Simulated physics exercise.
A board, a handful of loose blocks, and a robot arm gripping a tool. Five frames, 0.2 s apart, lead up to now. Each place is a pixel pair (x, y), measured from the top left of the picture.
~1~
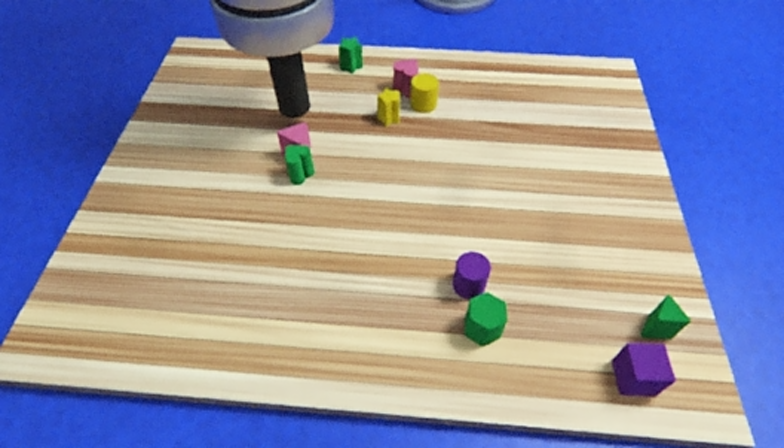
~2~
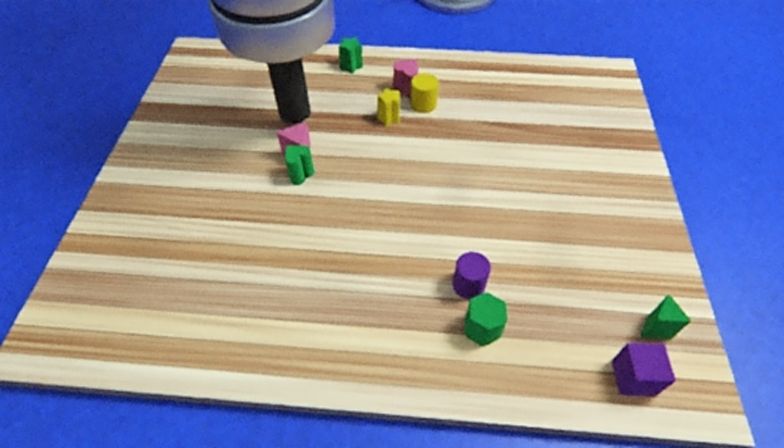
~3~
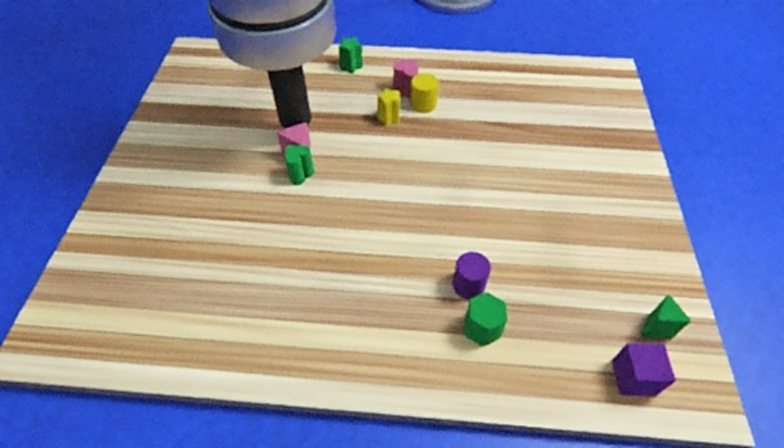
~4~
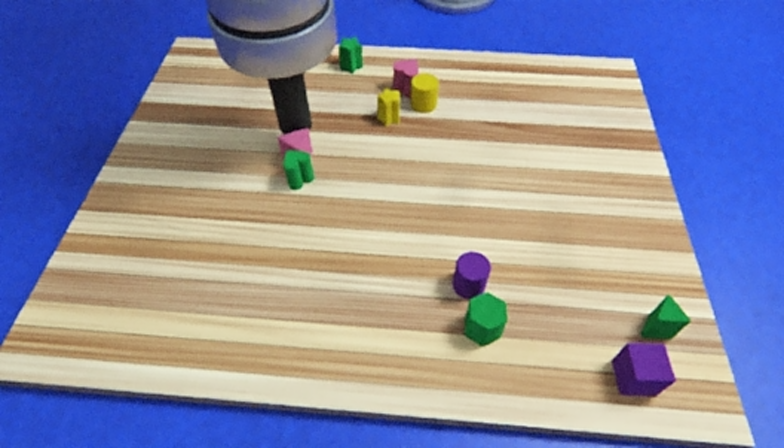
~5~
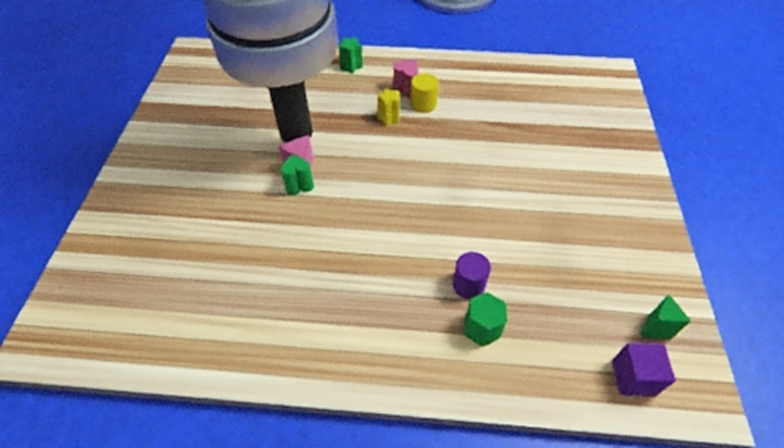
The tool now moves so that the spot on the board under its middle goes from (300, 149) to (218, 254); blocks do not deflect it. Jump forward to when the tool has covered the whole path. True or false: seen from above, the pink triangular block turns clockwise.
The claim does not hold.
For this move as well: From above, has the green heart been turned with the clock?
No
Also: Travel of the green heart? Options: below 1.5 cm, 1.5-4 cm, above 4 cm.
1.5 to 4 cm.
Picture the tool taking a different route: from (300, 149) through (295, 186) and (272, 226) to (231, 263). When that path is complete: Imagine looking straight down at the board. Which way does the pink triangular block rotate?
From above, the pink triangular block will be seen to turn anti-clockwise.
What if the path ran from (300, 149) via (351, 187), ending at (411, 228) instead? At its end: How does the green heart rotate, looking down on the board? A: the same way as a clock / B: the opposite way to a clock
That would be A.
On the path given first. One third of the way, tool at (271, 166); green heart at (293, 181), turned 30° anticlockwise; pink triangular block at (296, 165), turned 30° anticlockwise.
Two thirds of the way, tool at (243, 201); green heart at (294, 182), turned 35° anticlockwise; pink triangular block at (296, 165), turned 35° anticlockwise.
At the end, tool at (211, 240); green heart at (294, 182), turned 35° anticlockwise; pink triangular block at (296, 165), turned 35° anticlockwise.
